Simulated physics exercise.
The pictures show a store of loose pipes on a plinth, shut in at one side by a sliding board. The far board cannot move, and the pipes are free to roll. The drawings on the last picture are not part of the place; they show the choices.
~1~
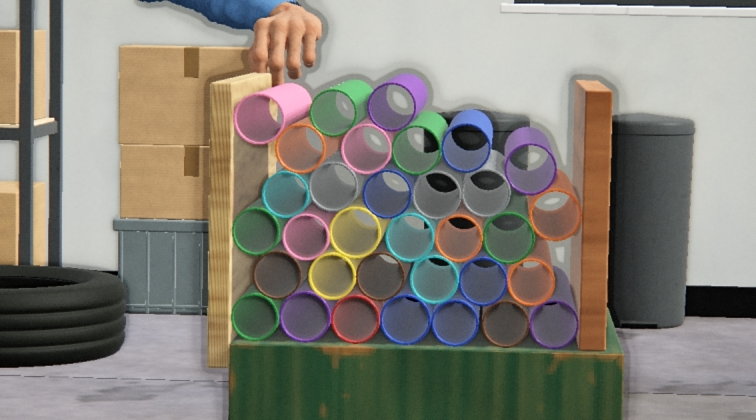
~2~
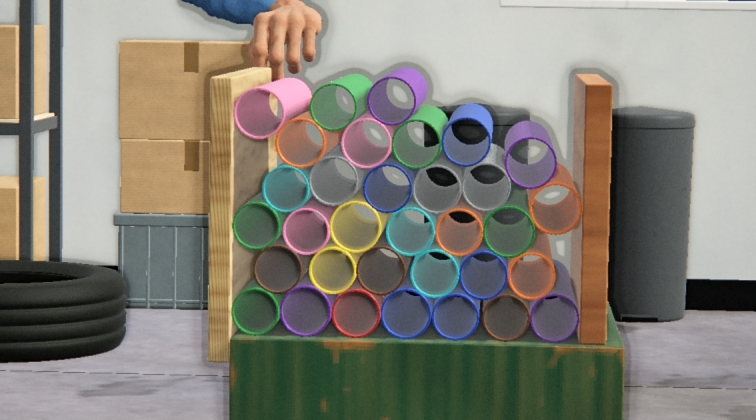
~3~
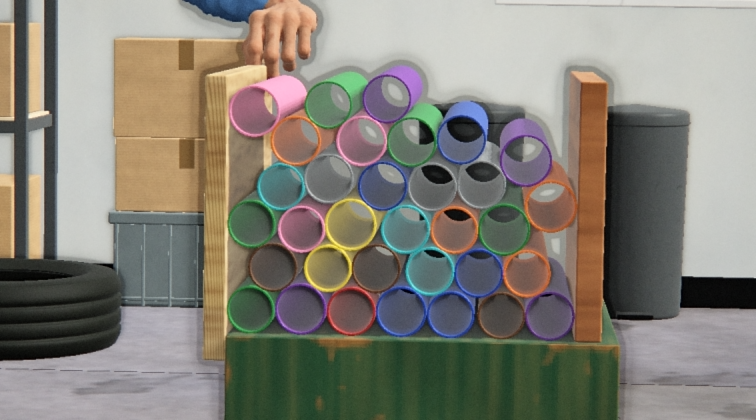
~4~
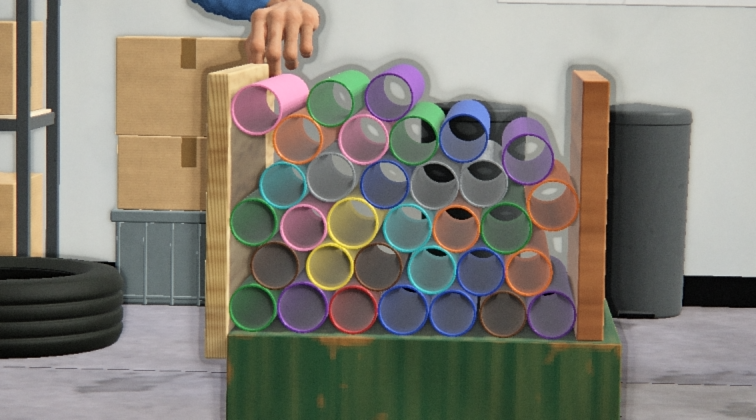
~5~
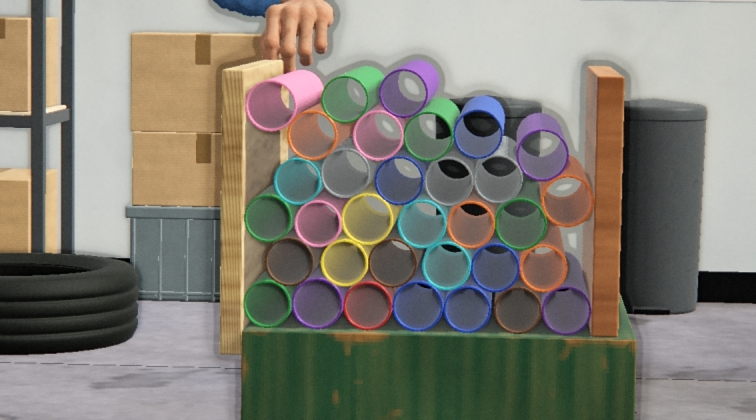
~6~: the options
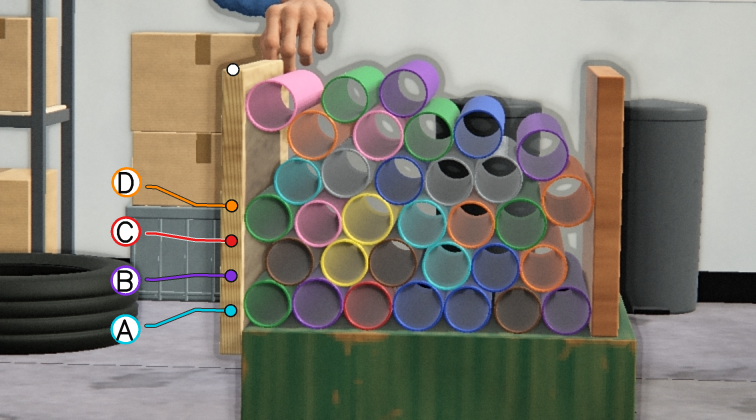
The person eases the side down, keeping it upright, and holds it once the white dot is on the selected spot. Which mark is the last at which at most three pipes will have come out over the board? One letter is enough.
Stop at C.
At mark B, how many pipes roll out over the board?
At B the number is five.
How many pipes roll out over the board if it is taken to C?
With C, one.
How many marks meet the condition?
Two of them.
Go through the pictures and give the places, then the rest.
The first picture shows a blue pipe (387, 195); a grey pipe (486, 193); a blue pipe (466, 148).
The second picture shows a blue pipe (466, 142); side board (245, 202).
The third picture shows a green pipe (250, 309); a brown pipe (501, 316).
The fourth picture shows a turquoise pipe (432, 270); a green pipe (253, 222).
The fifth picture shows a blue pipe (399, 181); a grey pipe (498, 179); a blue pipe (478, 134).
On the marked copy, A at (231, 311); B at (231, 276); C at (231, 241); D at (232, 206); the white dot at (233, 70).
Taking C. A third of the way, top of the board (245, 147).
Two thirds of the way, top of the board (244, 236).
When it is over, top of the board (244, 240), one out over the board.
As for the rest, A more than three out over the board; B more than three out over the board; D one out over the board.
